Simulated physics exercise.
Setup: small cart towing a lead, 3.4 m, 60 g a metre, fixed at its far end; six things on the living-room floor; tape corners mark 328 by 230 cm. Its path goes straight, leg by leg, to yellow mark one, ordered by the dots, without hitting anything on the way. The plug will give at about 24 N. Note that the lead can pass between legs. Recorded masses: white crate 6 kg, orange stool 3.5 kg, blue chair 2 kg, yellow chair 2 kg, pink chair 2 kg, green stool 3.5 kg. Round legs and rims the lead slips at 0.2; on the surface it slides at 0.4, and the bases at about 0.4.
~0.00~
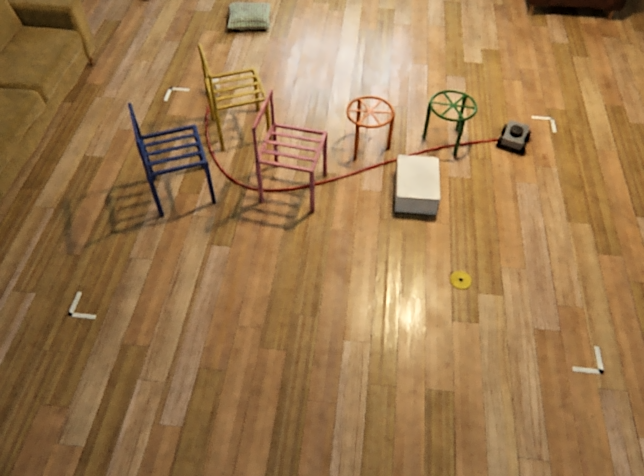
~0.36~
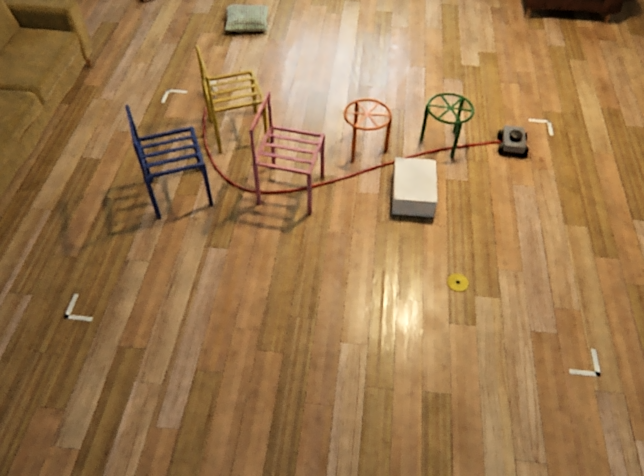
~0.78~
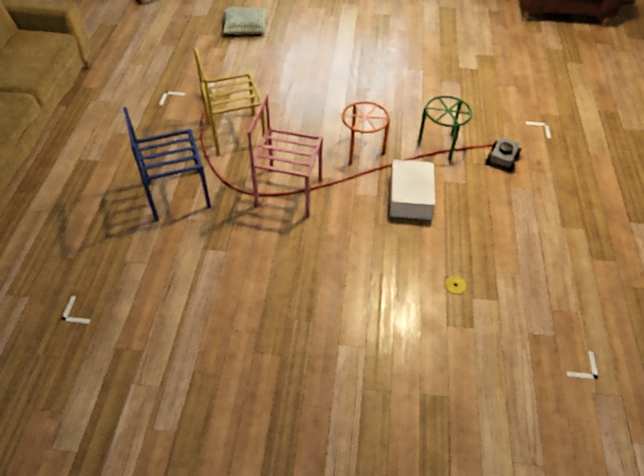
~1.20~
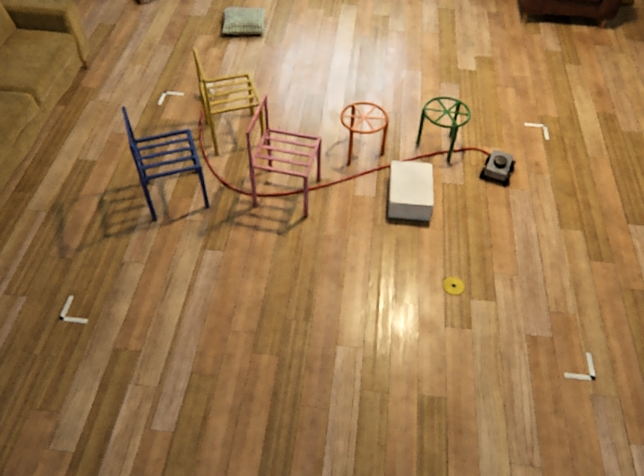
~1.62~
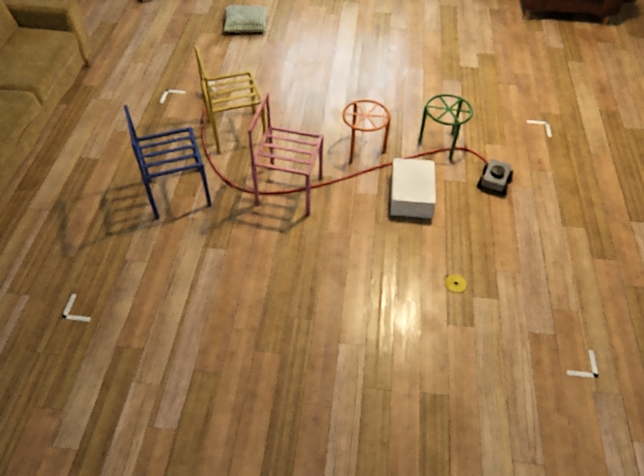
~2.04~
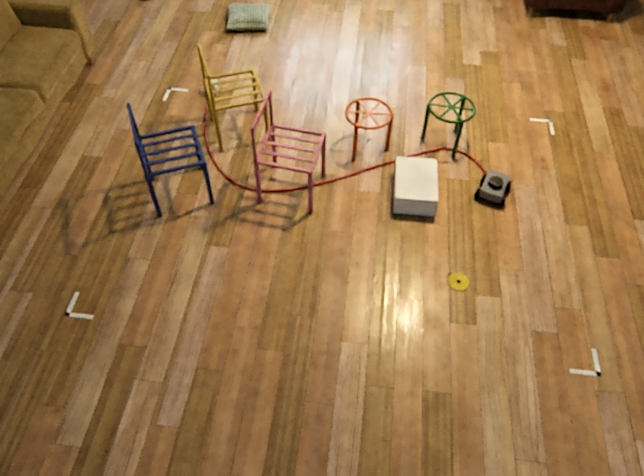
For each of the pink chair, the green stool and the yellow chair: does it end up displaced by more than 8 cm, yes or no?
Pink chair - no, green stool - yes, yellow chair - no.
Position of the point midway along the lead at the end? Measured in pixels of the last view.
Approximate pixel position: (344, 174).
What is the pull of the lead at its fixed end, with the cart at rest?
It ends up near 6 N.
After 2.8 s, cart at (485, 210), lead slack at the fixed end; nothing else has moved.
After 3.5 s, cart at (475, 231), 6 N at the fixed end; nothing else has moved.
After 4.2 s, cart at (465, 258), 6 N at the fixed end; green stool 9 cm off its start at (448, 113).
After 4.9 s, cart at (458, 277), 6 N at the fixed end; green stool 17 cm off its start.
After 5.3 s, cart at (458, 277), 6 N at the fixed end; green stool 17 cm off its start at (443, 119), yellow chair 1 cm off its start at (235, 87), pink chair 0 cm off its start at (290, 146).
